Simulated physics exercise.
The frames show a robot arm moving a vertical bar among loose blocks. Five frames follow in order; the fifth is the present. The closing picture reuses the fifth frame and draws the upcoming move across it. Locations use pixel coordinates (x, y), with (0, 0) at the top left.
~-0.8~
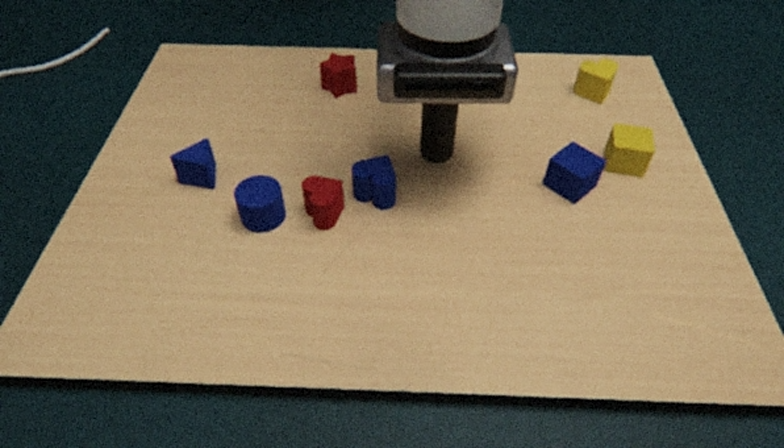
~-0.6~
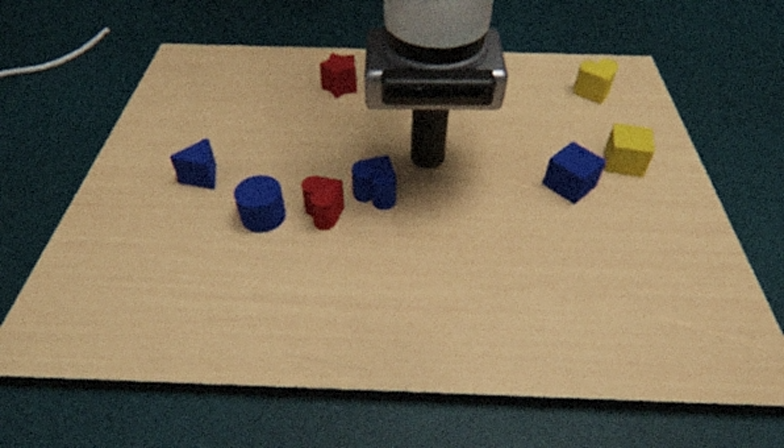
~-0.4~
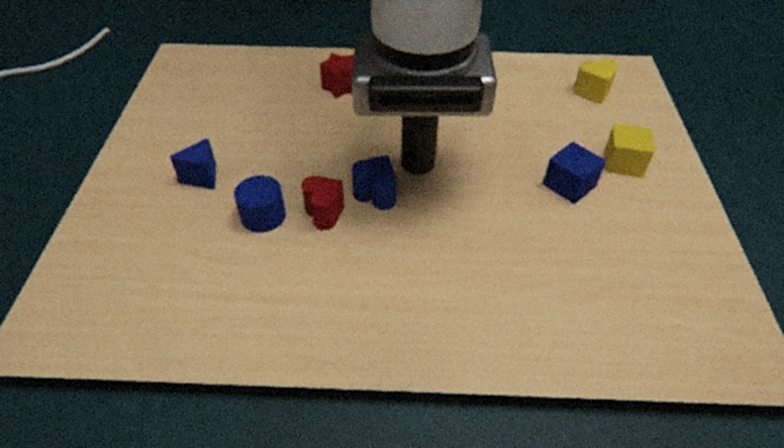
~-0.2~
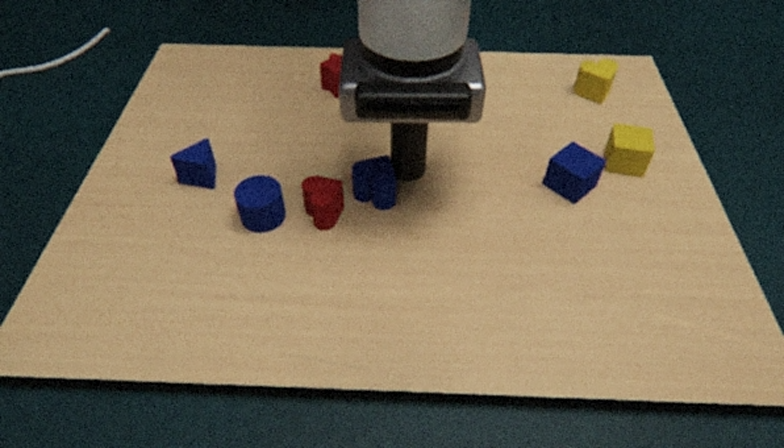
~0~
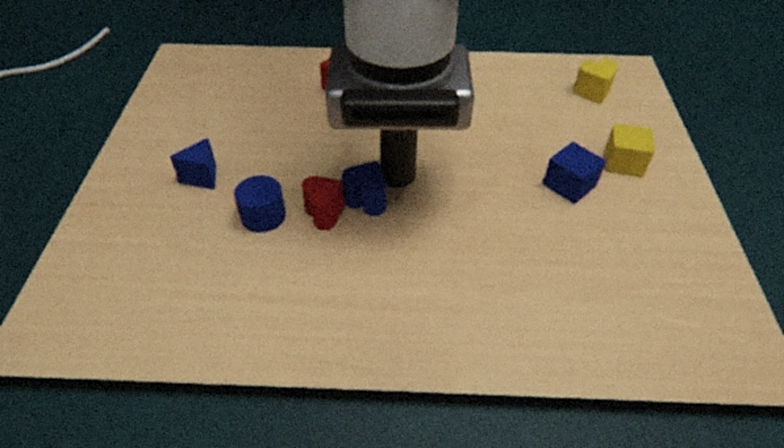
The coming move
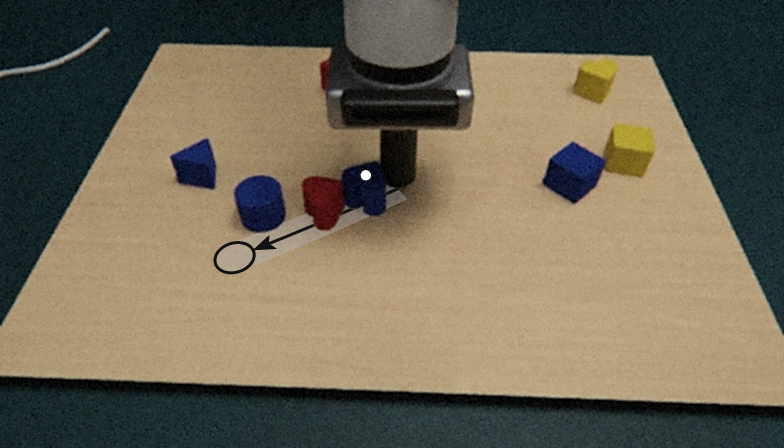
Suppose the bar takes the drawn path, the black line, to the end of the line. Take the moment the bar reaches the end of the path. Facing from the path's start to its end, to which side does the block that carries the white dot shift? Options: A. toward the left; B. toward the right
The correct letter is A.
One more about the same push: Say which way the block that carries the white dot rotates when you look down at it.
From overhead, anticlockwise.
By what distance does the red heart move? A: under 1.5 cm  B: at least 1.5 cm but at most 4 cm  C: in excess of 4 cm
My pick is C.
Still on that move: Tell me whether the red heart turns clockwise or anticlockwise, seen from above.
Rotation: Clockwise.
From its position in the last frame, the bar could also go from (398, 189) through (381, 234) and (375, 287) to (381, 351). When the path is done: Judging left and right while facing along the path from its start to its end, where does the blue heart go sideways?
It moves over to the right.
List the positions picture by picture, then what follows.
In the first picture, bar's lower end at (437, 152); blue circle at (257, 190); red heart at (322, 189); blue heart at (376, 169).
In the second picture, bar at (427, 158); blocks still.
In the third picture, bar at (418, 164); blocks still.
In the fourth picture, bar at (408, 170); blocks still.
In the fifth picture, bar at (398, 176); blue circle at (257, 190); red heart at (322, 189); blue heart at (366, 175).
Drawn move, in a line from (398, 189) to (235, 257); the dot is on the blue heart.
The first path, step by step. One third of the way, bar at (346, 198); red heart at (279, 212), turned 85° clockwise; blue heart at (320, 207), turned 45° anticlockwise.
Two thirds of the way, bar at (290, 222); red heart at (244, 223); blue heart at (282, 238), turned 65° anticlockwise.
At the end, bar at (231, 245); blue circle at (246, 191); red heart at (181, 239), turned 150° clockwise; blue heart at (271, 247), turned 105° anticlockwise.
